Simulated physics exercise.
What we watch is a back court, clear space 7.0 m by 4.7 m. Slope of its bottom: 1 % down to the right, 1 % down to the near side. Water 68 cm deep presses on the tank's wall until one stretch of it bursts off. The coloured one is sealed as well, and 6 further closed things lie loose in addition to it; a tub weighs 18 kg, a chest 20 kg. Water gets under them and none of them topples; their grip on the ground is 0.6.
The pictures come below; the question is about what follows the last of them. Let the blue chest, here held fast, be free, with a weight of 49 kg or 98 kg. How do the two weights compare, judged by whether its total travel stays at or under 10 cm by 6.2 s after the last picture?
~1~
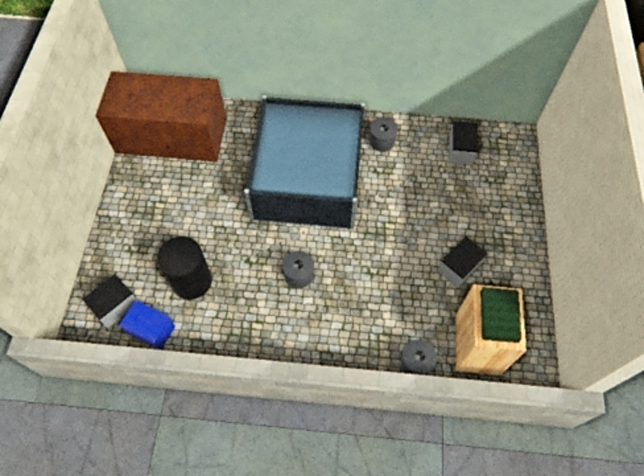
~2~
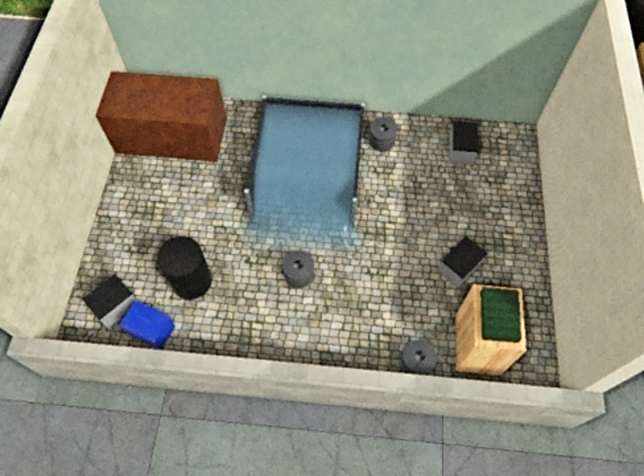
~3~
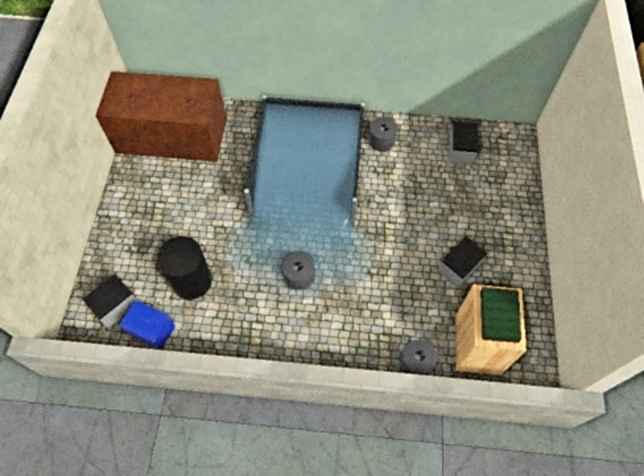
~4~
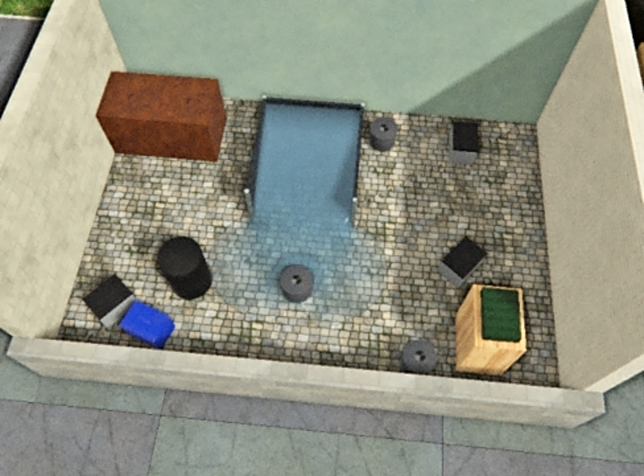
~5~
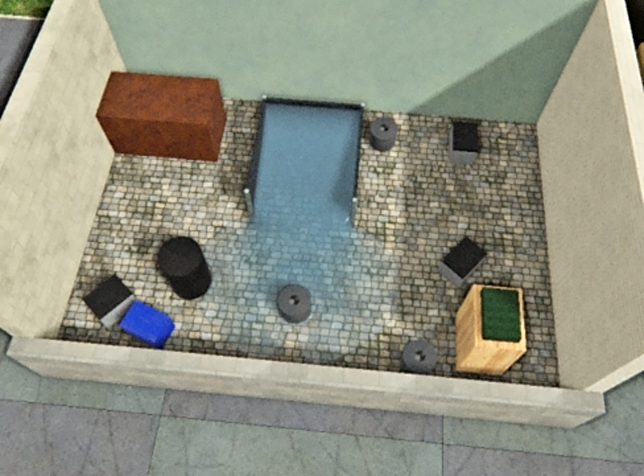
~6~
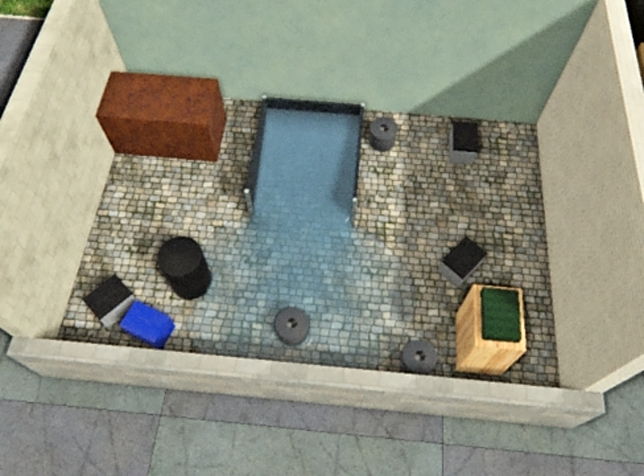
Only the heavier stays within it.
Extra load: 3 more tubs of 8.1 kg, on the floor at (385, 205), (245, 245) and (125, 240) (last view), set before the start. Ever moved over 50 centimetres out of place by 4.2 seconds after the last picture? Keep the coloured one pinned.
Each in turn: Not that far, further than that, further than that.
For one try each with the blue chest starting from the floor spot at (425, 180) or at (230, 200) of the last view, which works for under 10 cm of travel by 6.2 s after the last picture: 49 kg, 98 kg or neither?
In that order: The lighter suffices; the lighter suffices.
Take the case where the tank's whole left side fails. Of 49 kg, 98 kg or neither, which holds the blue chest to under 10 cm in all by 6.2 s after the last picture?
Then only the heavier mass suffices.
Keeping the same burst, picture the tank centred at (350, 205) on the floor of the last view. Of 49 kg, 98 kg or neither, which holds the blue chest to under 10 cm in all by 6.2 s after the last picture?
Then the outcome is clear: The heavier mass alone works.
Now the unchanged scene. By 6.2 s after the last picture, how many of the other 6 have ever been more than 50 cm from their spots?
Counting them up, I find 3.
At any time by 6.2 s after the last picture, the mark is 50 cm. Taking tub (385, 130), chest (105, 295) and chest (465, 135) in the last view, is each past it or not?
Below the mark, below the mark, below the mark.
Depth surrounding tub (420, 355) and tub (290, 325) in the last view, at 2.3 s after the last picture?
About 11 and 14 cm.
Then, 0.6 s after the last picture the blue chest would be 0 cm from its start with 49 kg and 0 cm from its start with 98 kg; 4 cm of water round it then.
Then, 2.3 s after the last picture the blue chest would be 32 cm from its start with 49 kg and 0 cm from its start with 98 kg; 12 cm of water round it then.
Then, 4.2 s after the last picture the blue chest would be 32 cm from its start with 49 kg and 0 cm from its start with 98 kg; 7 cm of water round it then.
Then, 6.2 s after the last picture the blue chest would be 32 cm from its start with 49 kg and 0 cm from its start with 98 kg; 5 cm of water round it then.
